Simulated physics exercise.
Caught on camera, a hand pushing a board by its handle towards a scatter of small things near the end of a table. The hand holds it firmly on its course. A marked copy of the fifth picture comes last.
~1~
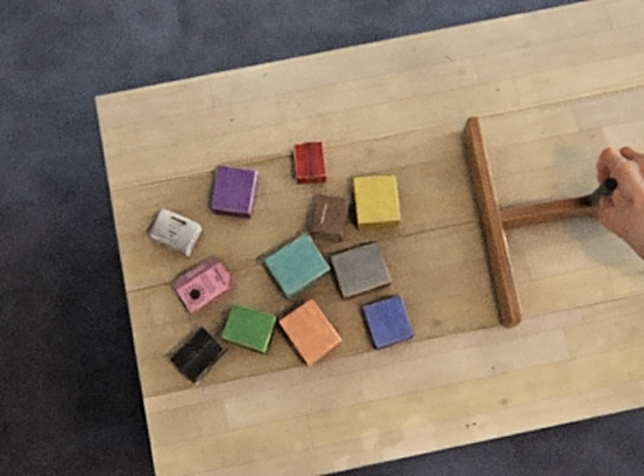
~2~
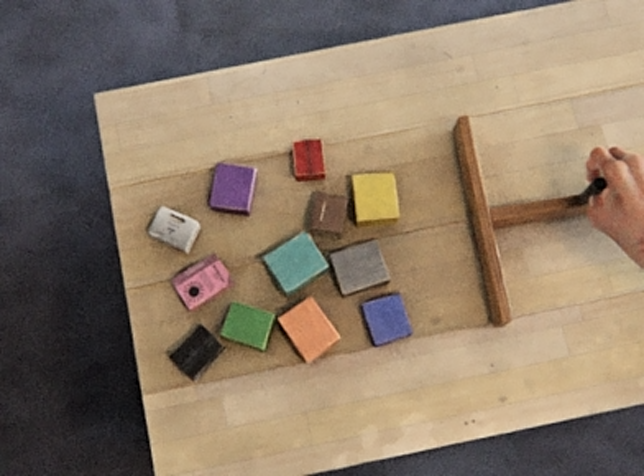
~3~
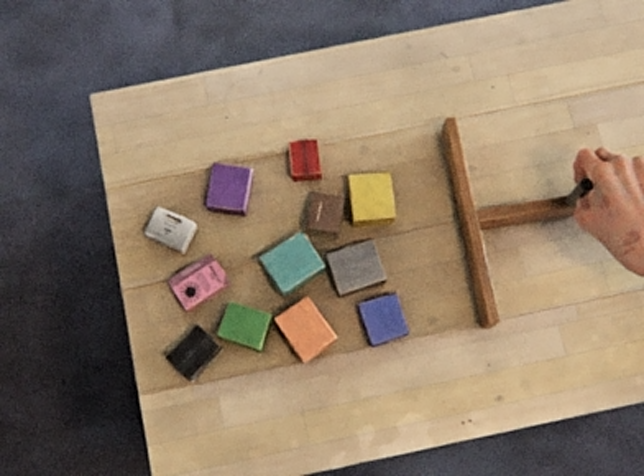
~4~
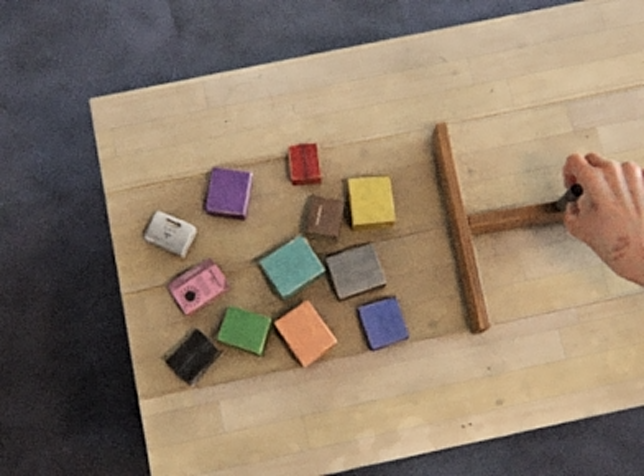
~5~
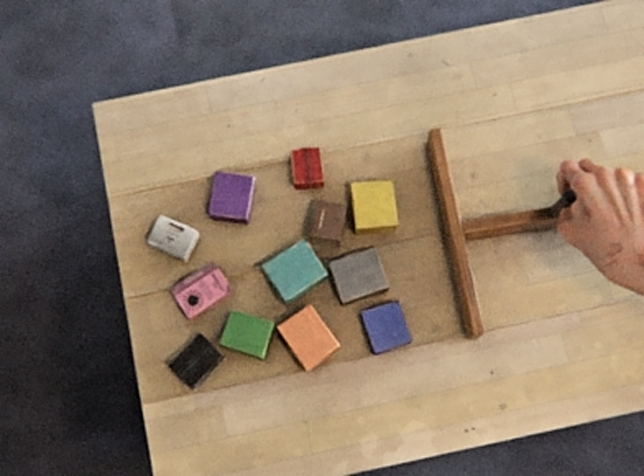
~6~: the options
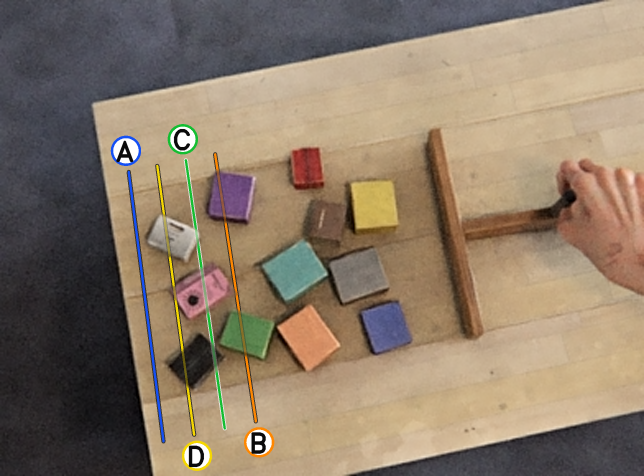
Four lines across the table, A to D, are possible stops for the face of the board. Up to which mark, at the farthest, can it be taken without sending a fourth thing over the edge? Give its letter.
It can go as far as B.
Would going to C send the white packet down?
Yes.
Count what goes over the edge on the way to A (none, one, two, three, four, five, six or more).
By then, six or more.
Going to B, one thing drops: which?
It is the pink packet.
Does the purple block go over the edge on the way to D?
By then, yes.
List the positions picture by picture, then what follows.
Purple block (235, 192); red box (310, 163); grey block (360, 272), in the first frame.
Board (485, 216); blue block (387, 320), in the second frame.
Board (472, 217); yellow block (372, 200), in the third frame.
Board (463, 223); orange block (306, 334), in the fourth frame.
Board (457, 228); brown box (328, 224); white packet (174, 239); green block (248, 335), in the fifth frame.
On the marked copy, A at (146, 302); B at (235, 283); C at (205, 290); D at (175, 296).
With B. Early on, board (377, 245); blue block (364, 331); turquoise block (288, 278).
Further on, board (296, 262); black box (161, 384); white packet (164, 235).
At the end, board (236, 274); pink packet over the edge; black box (144, 395); one fallen.
As for the rest, A drops eleven; C drops four; D drops eight.
